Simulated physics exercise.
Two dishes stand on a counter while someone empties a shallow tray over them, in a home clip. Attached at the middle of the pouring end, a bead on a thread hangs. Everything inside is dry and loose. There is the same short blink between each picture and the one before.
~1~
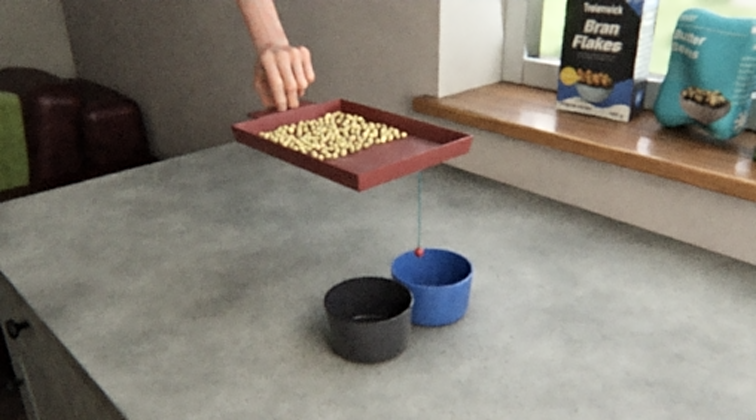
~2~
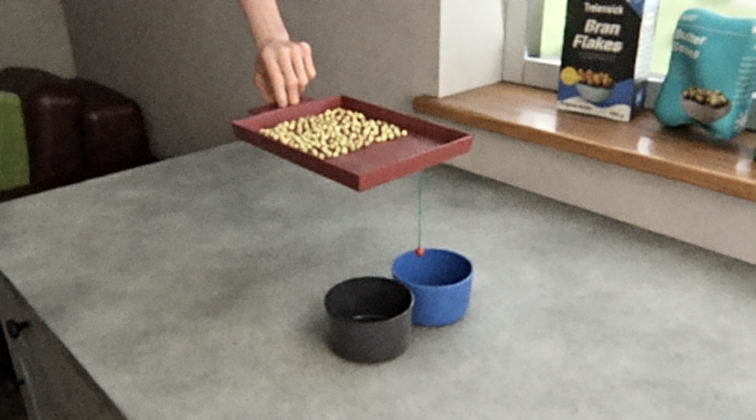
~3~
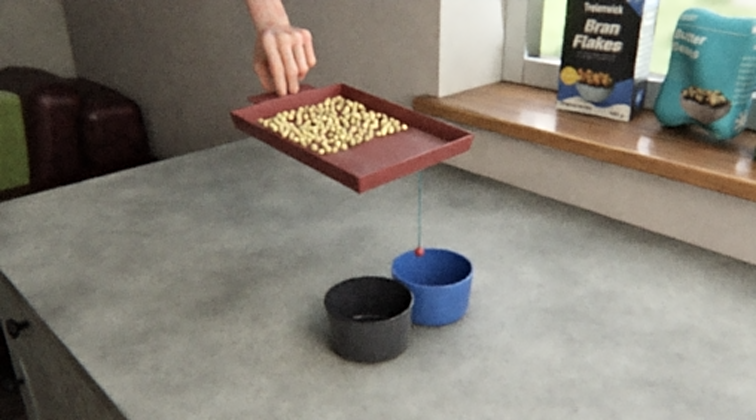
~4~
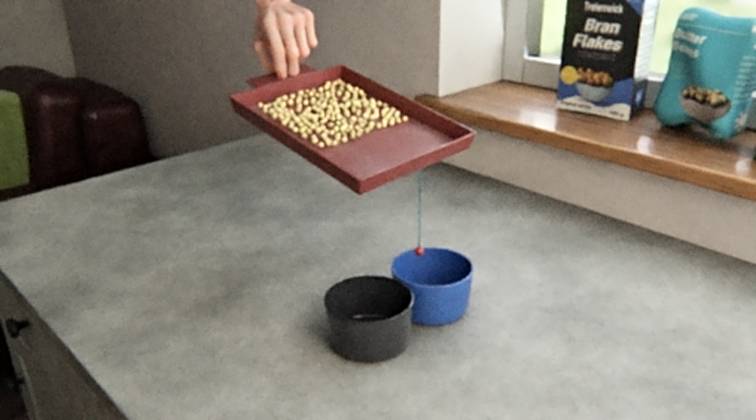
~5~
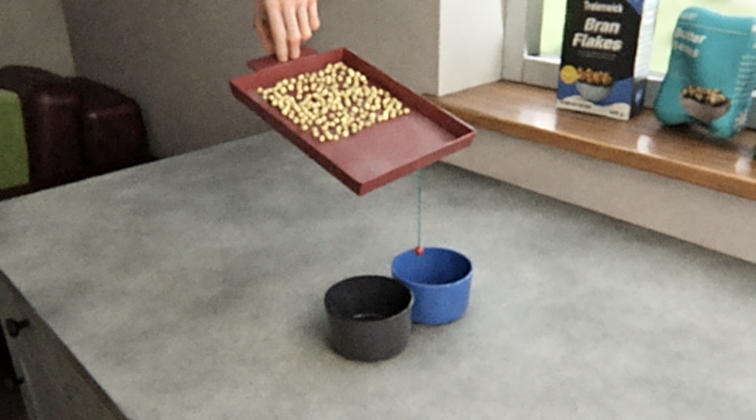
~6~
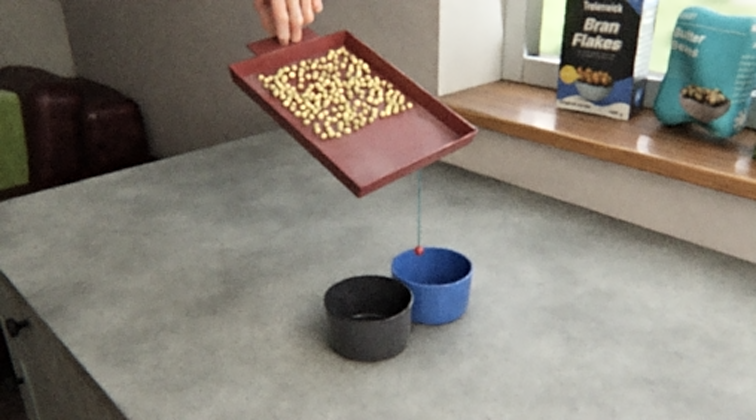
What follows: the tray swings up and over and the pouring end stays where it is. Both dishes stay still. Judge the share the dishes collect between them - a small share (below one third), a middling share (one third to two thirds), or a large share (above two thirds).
A large share.
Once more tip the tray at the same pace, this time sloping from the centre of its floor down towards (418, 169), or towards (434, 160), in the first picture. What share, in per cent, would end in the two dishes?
About 40 and 20 percent.
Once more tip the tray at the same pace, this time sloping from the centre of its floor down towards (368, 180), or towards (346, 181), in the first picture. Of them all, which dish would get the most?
First it's the dish to the left, then it's the dish to the left.
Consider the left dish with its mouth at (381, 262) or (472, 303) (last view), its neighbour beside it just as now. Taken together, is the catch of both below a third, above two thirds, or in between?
Run 1 - below one third; run 2 - below one third.
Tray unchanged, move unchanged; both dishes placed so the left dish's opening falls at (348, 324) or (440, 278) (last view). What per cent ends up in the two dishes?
Close to 70 in a hundred, then close to 20 in a hundred.
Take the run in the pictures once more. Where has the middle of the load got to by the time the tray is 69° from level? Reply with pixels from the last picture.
(383, 186).
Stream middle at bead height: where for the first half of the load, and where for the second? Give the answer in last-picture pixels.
Half one: (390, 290), half two: (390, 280).
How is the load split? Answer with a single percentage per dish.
In the left dish 70 per cent comes to rest, in the right dish 10 per cent.
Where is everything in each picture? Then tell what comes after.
The first picture shows corners of the pouring end at (359, 173) and (469, 136), level; middle of the load at (328, 135), soya beans; left dish at (399, 334); right dish at (462, 299); bead on its thread at (419, 252).
The second picture shows corners of the pouring end at (359, 173) and (469, 135), level; middle of the load at (329, 133).
The third picture shows corners of the pouring end at (360, 175) and (470, 134), tipped barely, lowest at the left corner; middle of the load at (328, 125).
The fourth picture shows corners of the pouring end at (361, 177) and (471, 132), tipped a little, lowest at the left corner; middle of the load at (329, 113).
The fifth picture shows corners of the pouring end at (361, 180) and (472, 131), tipped clearly, lowest at the left corner; middle of the load at (329, 101).
The sixth picture shows corners of the pouring end at (361, 183) and (473, 130), tipped clearly, lowest at the left corner; middle of the load at (332, 92), about a quarter on the move; left dish at (399, 332); right dish at (462, 297).
Soon, tray tipped steeply; most on the tray; a stray few in the left dish; a stray few outside both; about a quarter in the air.
A while on, tray tipped past a quarter turn; about half on the tray; about a quarter in the left dish; a stray few in the right dish; a small part outside both; a small part in the air.
Towards the end, tray tipped past a quarter turn; about two thirds in the left dish; a small part in the right dish; about a quarter outside both.
Finally, tray tipped past a quarter turn; about two thirds in the left dish; a small part in the right dish; about a quarter outside both.
